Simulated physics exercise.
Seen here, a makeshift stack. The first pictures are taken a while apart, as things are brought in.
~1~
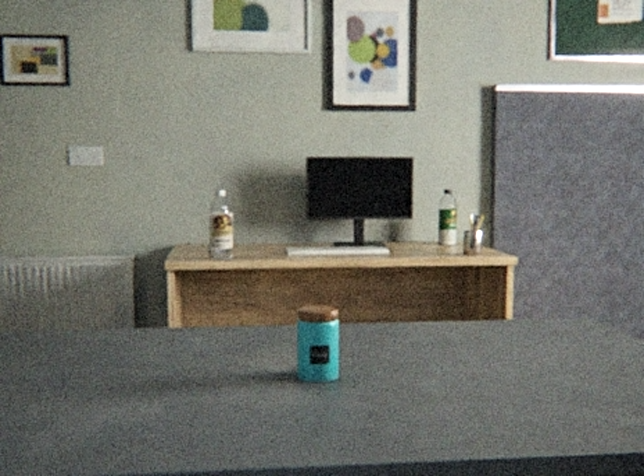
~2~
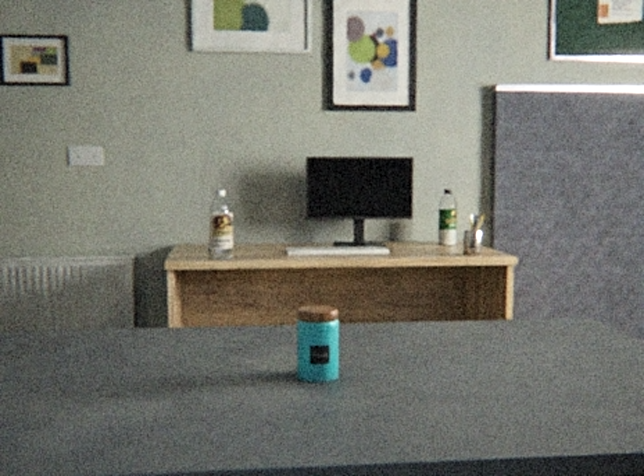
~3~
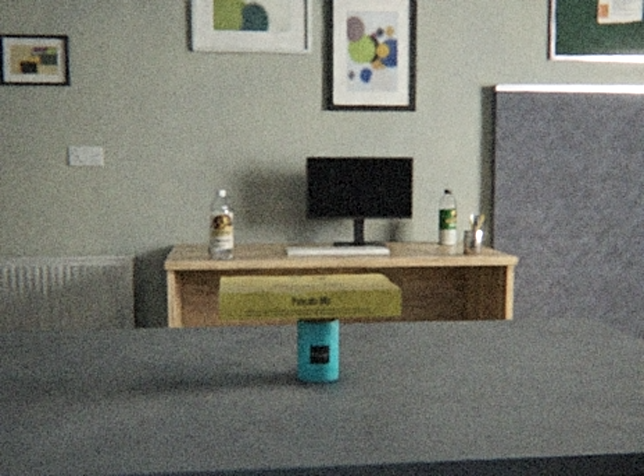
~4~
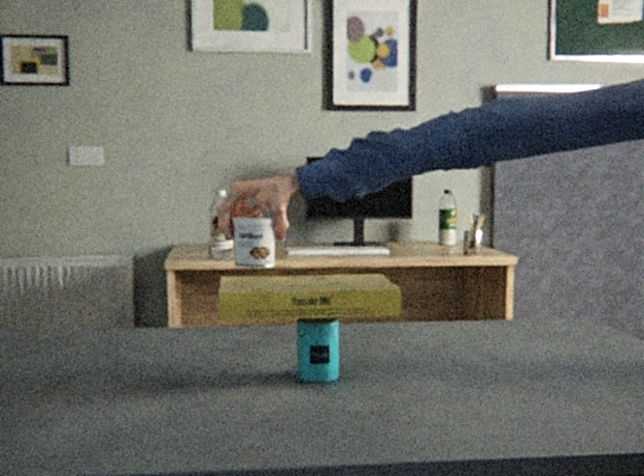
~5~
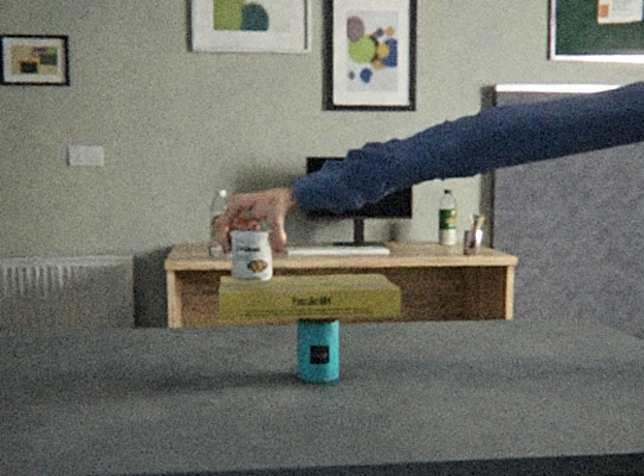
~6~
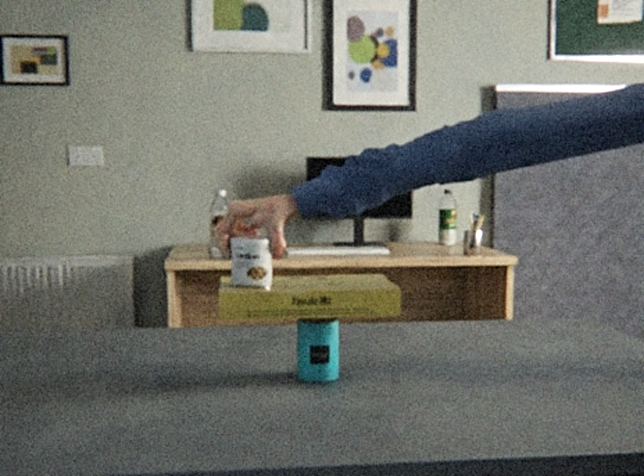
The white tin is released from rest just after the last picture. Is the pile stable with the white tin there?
Outcome: The stack gives way.
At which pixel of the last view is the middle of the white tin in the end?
Near (124, 368).
Then, 0.60 s after the last picture, white tin now fallen; yellow packet tipped 56° from how it was.
Then, 0.80 s after the last picture, yellow packet tipped 40° from how it was.
At rest, fallen, yellow packet and white tin; turquoise jar in place. Seen from the same camera at the end, white tin near (124, 368). The stack loses its balance.
